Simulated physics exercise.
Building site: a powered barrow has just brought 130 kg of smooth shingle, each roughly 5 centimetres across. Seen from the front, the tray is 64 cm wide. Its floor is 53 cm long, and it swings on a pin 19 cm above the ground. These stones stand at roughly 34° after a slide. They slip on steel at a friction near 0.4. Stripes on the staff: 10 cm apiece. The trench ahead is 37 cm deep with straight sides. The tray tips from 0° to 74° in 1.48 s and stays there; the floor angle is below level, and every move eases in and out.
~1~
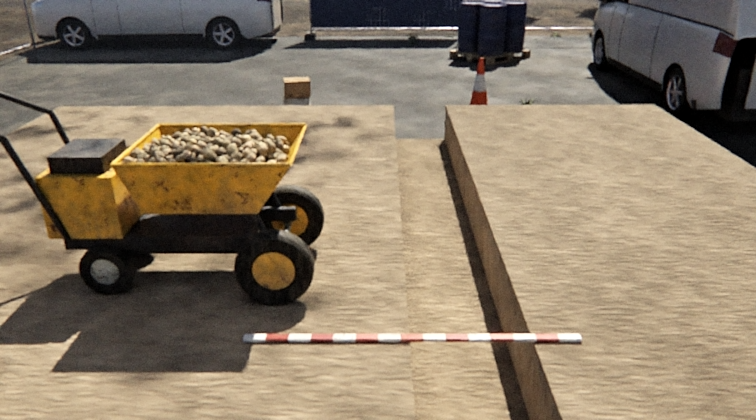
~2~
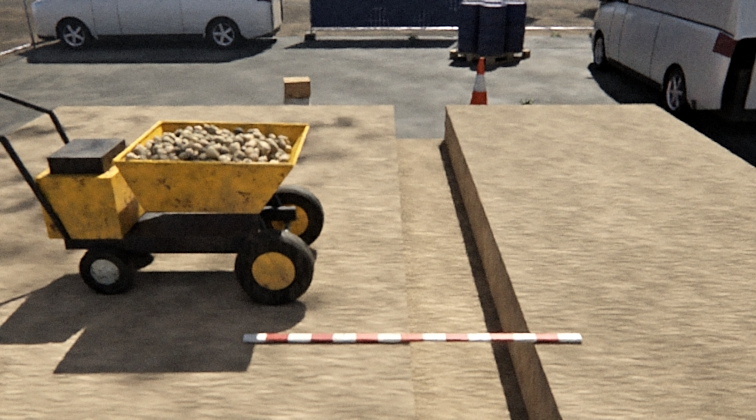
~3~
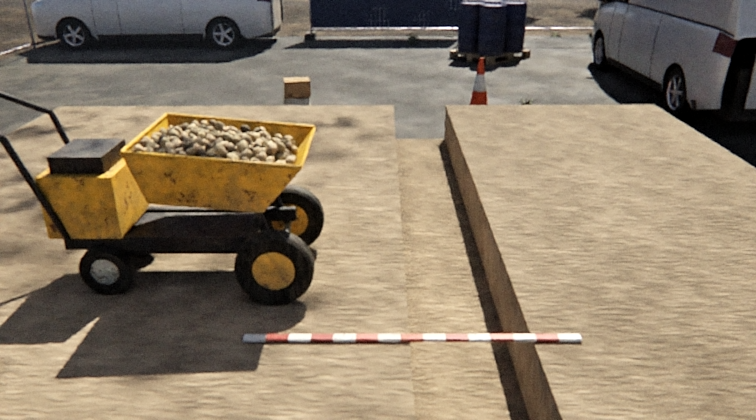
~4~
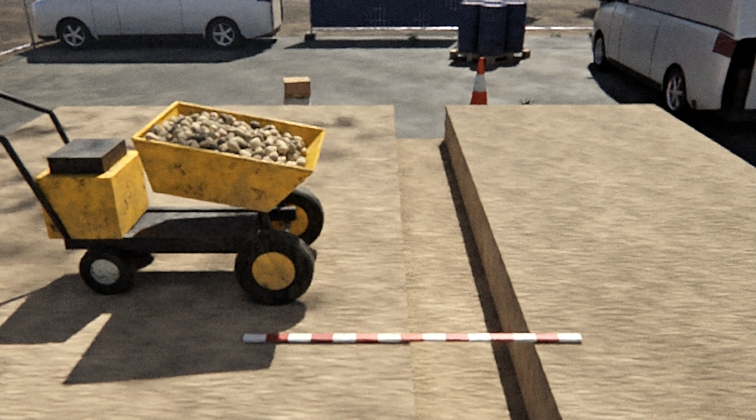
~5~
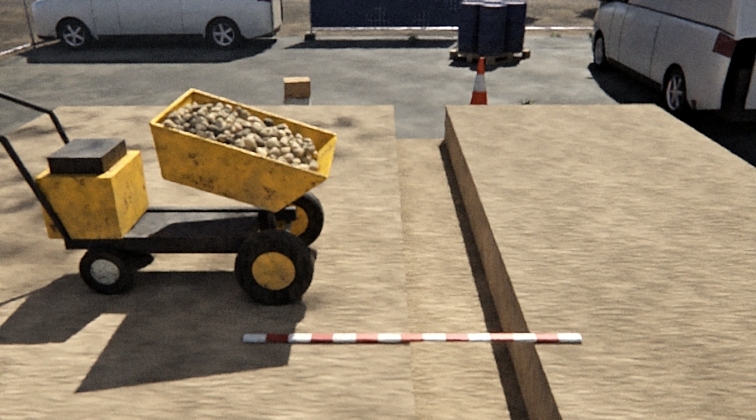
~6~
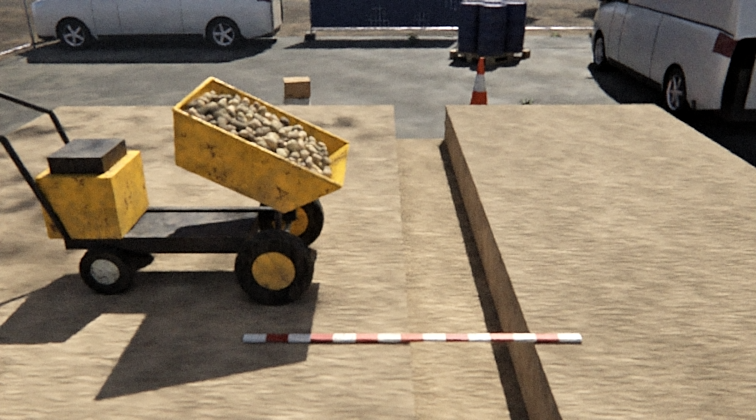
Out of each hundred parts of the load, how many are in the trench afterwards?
About 100 out of 100.
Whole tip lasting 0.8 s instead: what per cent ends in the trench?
My guess is near 100 percent.
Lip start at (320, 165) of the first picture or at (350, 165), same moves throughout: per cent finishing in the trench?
About 100 per cent first, then about 90 per cent.
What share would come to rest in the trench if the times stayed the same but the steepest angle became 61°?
In that case around 80 percent.
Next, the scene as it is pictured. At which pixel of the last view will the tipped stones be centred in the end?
(457, 321).
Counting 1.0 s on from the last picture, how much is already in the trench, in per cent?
65 per cent or so by then.
Then, 0.5 s after the last picture the floor is at 62°, 97 % in the tray, 2 % short of the trench, 1 % in the trench; the foremost stones are at (412, 236).
Then, 1.0 s after the last picture the floor is at 74°, 33 % in the tray, 2 % short of the trench, 64 % in the trench; the foremost stones are at (503, 333).
Then, 1.3 s after the last picture the floor is at 74°, 11 % in the tray, 2 % short of the trench, 88 % in the trench; the foremost stones are at (497, 313).
Then, 3.3 s after the last picture the floor is at 74°, 0 % in the tray, 100 % in the trench; the foremost stones are at (502, 328).
